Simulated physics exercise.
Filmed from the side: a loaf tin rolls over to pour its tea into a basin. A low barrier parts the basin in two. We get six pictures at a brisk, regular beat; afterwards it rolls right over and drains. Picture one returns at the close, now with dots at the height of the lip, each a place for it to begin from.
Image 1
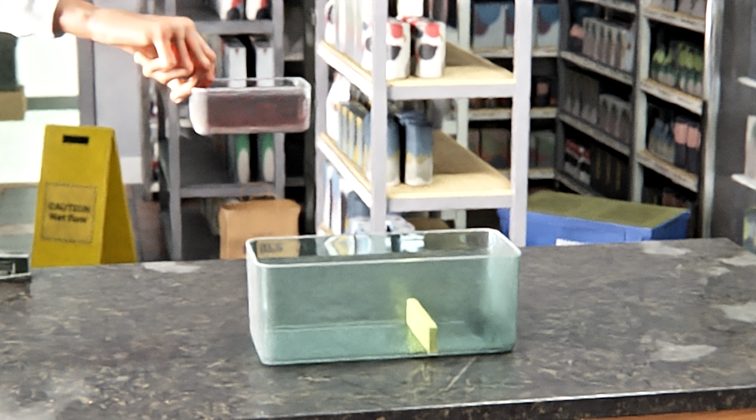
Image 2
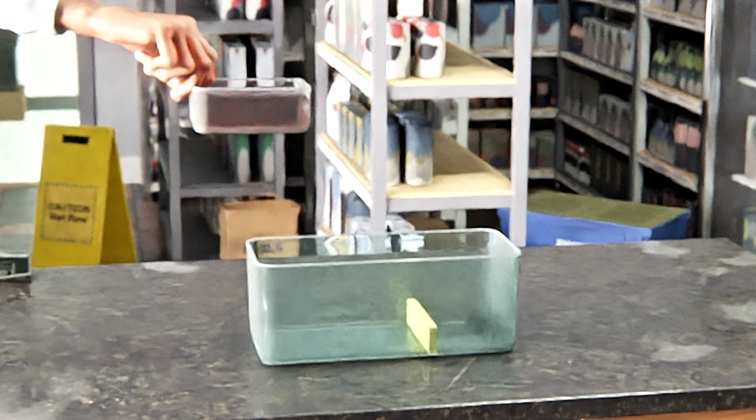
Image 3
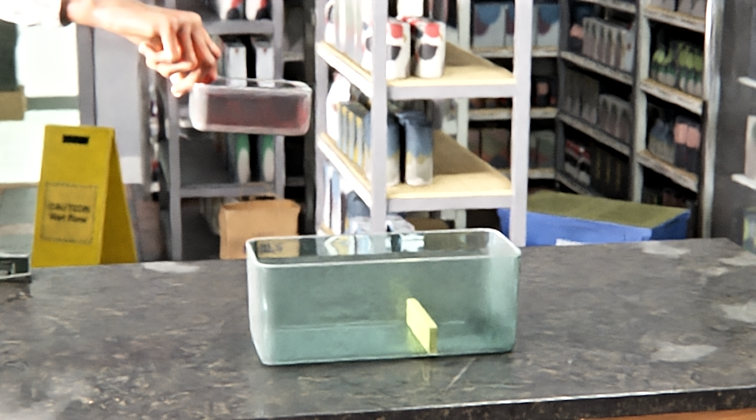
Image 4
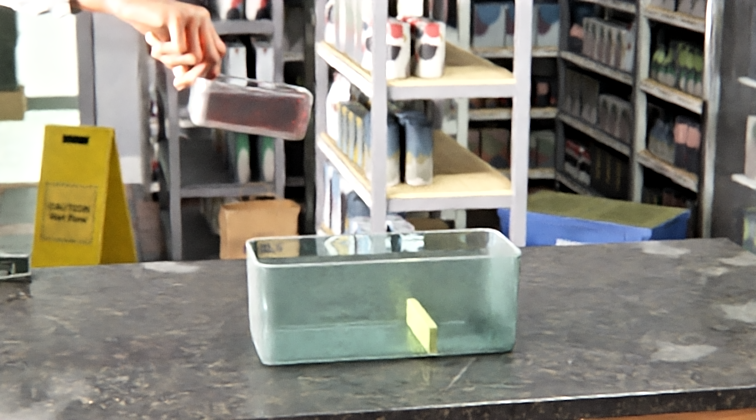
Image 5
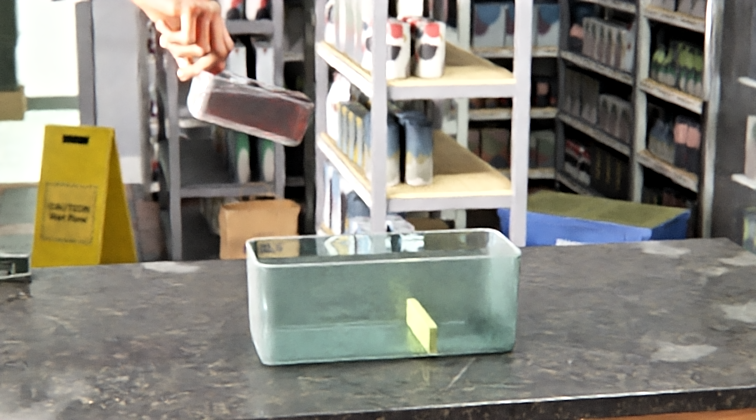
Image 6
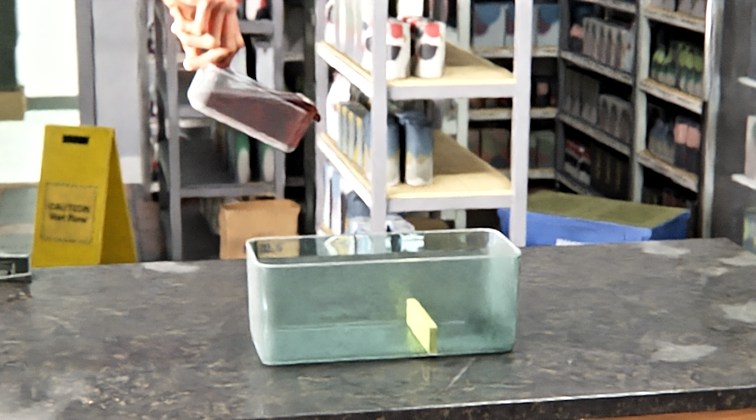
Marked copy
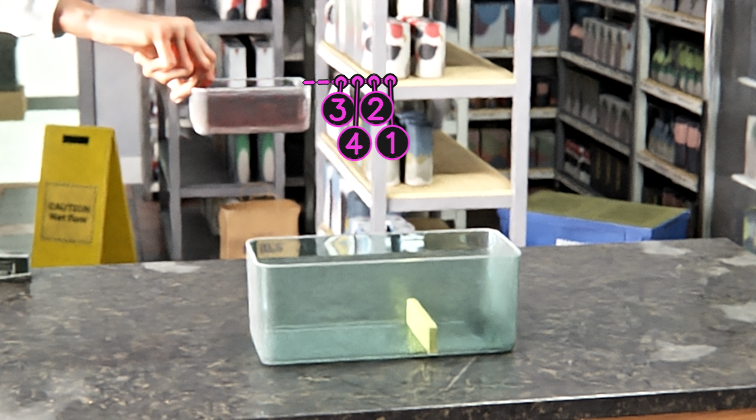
On a dark counter before stocked shelves sits a clear basin with a low yellow-green barrier inside; above it to the left, a hand tilts a small container rightward until dark reddish liquid reaches its lip.
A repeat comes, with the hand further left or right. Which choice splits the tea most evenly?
Place 4.
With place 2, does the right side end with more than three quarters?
No.
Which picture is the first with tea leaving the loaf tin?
Picture 5.
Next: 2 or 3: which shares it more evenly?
2 it is.
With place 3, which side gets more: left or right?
More ends on the left.
On the marked copy, 1 at (390, 80); 2 at (373, 81); 3 at (341, 81); 4 at (357, 81).
For place 1, about 30 % ends left of the wall and 65 % right of it; 5 % is lost outside.
For place 2, about 33 % ends left of the wall and 63 % right of it; 4 % is lost outside.
For place 3, about 75 % ends left of the wall and 20 % right of it; 6 % is lost outside.
For place 4, about 46 % ends left of the wall and 50 % right of it; 3 % is lost outside.
